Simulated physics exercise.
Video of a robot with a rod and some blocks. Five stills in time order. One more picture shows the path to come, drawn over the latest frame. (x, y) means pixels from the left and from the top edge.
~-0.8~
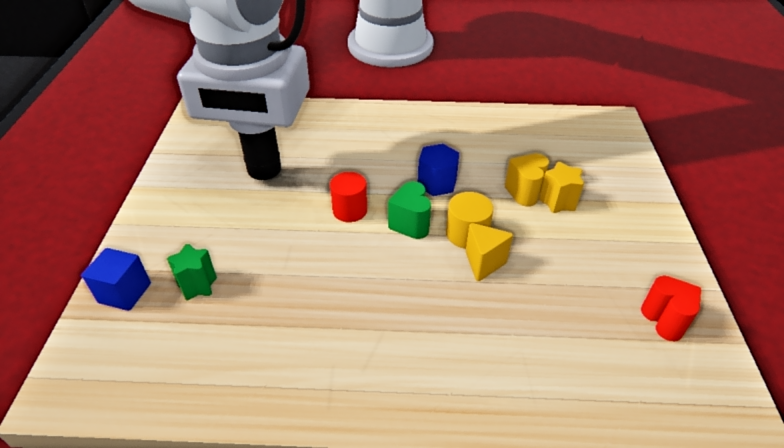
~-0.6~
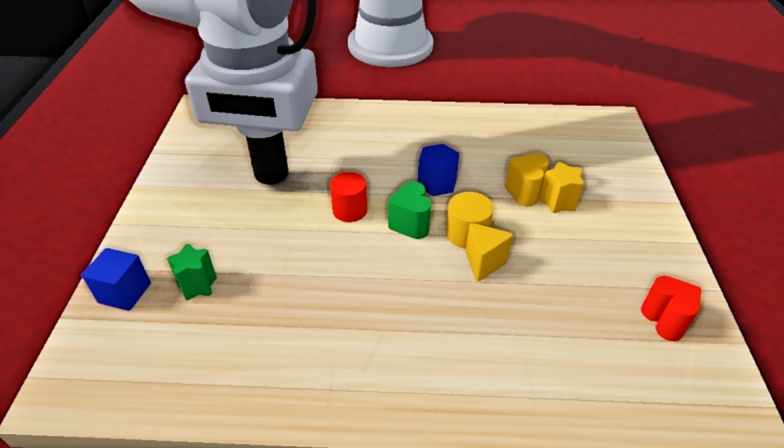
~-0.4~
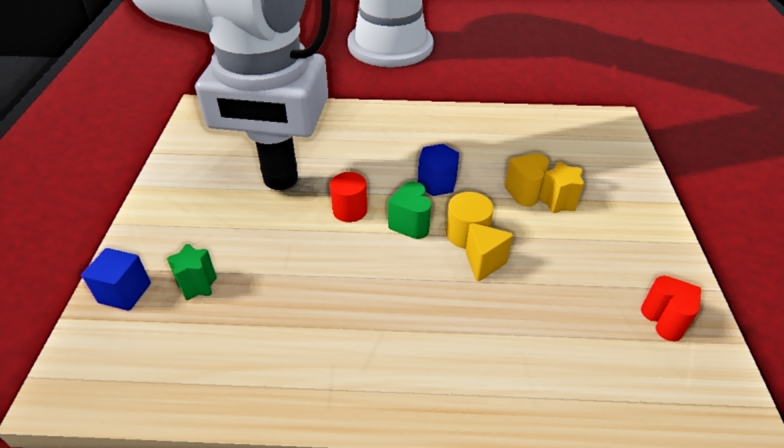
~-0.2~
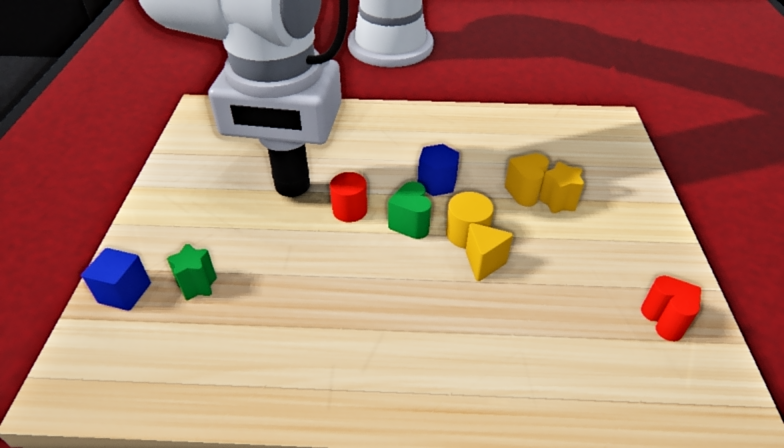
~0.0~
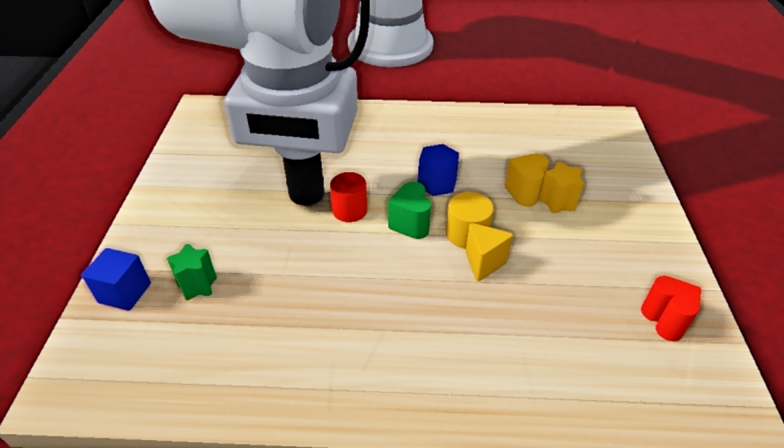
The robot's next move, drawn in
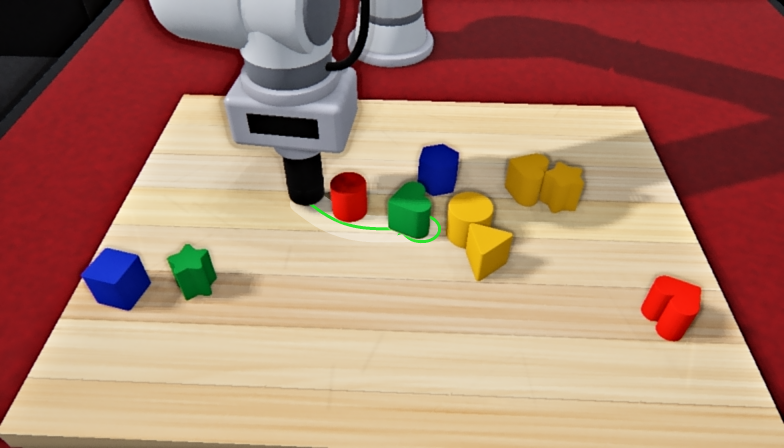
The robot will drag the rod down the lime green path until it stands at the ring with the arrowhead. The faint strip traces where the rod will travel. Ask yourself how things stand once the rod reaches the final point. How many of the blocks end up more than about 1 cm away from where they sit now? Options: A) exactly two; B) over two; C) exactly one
B - over two.
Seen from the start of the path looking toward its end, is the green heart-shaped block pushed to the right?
My answer is no.
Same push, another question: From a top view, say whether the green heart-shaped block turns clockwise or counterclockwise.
My answer: Clockwise.
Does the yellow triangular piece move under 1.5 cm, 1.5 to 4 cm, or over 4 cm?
Overall it shifts less than 1.5 cm.
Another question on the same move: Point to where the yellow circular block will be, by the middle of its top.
I expect it at (495, 211).
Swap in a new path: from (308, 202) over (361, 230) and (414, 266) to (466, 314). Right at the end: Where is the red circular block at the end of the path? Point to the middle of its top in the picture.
The spot you're after is about (397, 189) in the image.
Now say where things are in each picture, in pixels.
In the first picture, tip of the rod (265, 170), middles of tops, red circular block (348, 183), green heart-shaped block (412, 197), blue hexagonal block (439, 156), yellow circular block (471, 206), yellow triangular piece (489, 237).
In the second picture, rod (272, 174), nothing pushed.
In the third picture, rod (281, 180), nothing pushed.
In the fourth picture, rod (293, 187), nothing pushed.
In the fifth picture, rod (307, 195), red circular block (348, 183), green heart-shaped block (412, 197), blue hexagonal block (439, 156), yellow circular block (471, 206), yellow triangular piece (489, 237).
The line goes from (308, 202) through (338, 221) and (378, 229) to (421, 228).
On the path given first. One third of the way, rod (337, 213); red circular block (372, 187).
Two thirds of the way, rod (380, 221); red circular block (405, 182); green heart-shaped block (432, 199), turned 15° clockwise.
At the end, rod (421, 221); red circular block (420, 176); green heart-shaped block (460, 198), turned 40° clockwise; blue hexagonal block unmoved; yellow circular block (495, 211); yellow triangular piece unmoved.
